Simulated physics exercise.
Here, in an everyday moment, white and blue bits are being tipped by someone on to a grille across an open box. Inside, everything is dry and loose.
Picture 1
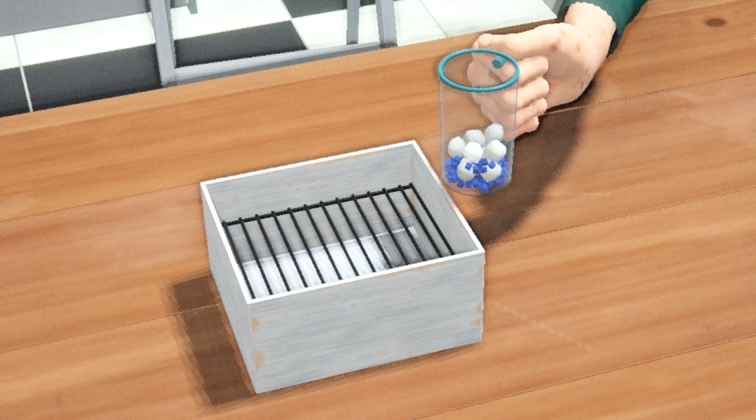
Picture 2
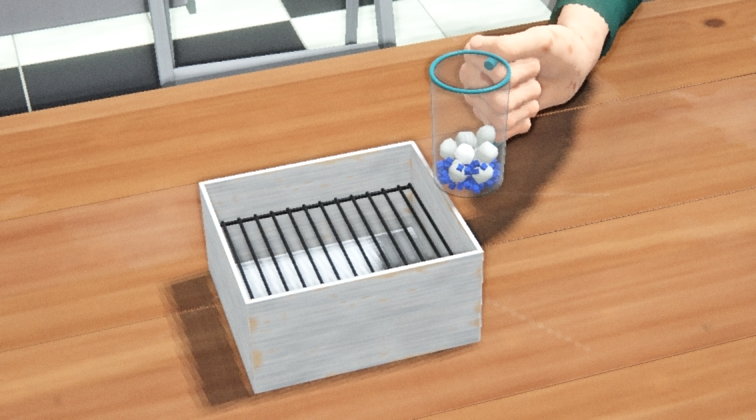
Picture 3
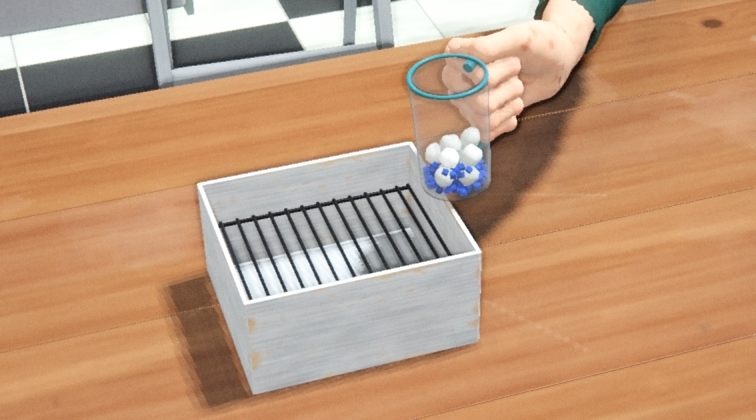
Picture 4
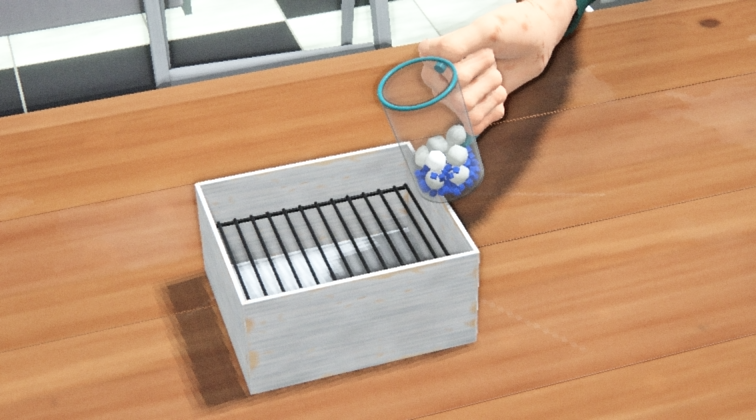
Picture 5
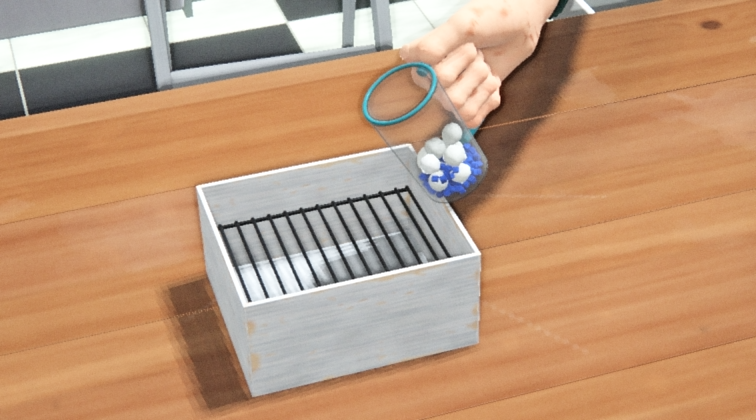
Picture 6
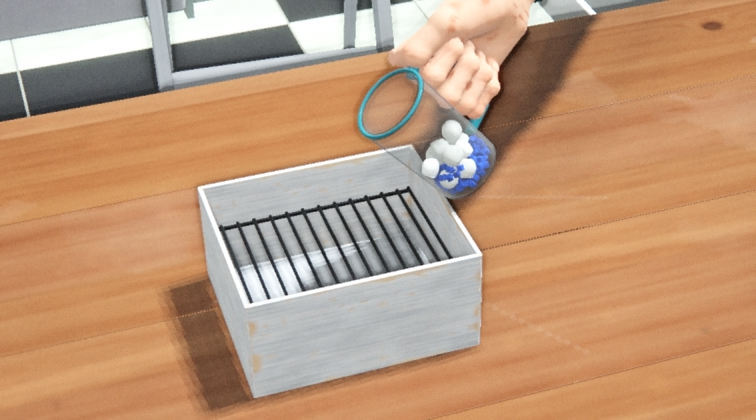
The clip opens with a hand beside an upright clear cup of white and blue bits, to the right of an open box with a dark wire rack across it. The hand moves the cup left toward the box, then tilts it further and further leftward, the bits shifting inside the cup.
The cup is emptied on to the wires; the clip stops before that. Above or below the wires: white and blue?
Watch the white bits: They stay stuck above; the blue bits sink past the grille.
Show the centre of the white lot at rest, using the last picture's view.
Around (356, 241).
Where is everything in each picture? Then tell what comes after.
Cup at (477, 124), upright; rack at (263, 274), 14 wires across; white clay pellets at (491, 154), wider than the gaps; blue dice-shaped beads at (482, 171), narrower than the gaps, in the first picture.
Cup at (469, 126), upright; blue ones at (474, 173), in the second picture.
Cup at (452, 130), tipped 5°; white ones at (468, 158), in the third picture.
Cup at (434, 132), tipped 16°; blue ones at (454, 173), in the fourth picture.
Cup at (428, 136), tipped 28°; white ones at (457, 154), in the fifth picture.
Cup at (430, 137), tipped 41°; rack at (261, 278); white ones at (441, 151); blue ones at (469, 163), in the sixth picture.
Then, 0.25 s after the last picture, white ones, all in the cup; blue ones, all in the cup.
Then, 0.57 s after the last picture, white ones, all in the cup; blue ones, all in the cup.
At rest, white ones, all on the wires, none under the rack; blue ones, a stray few on the wires, nearly all under the rack.
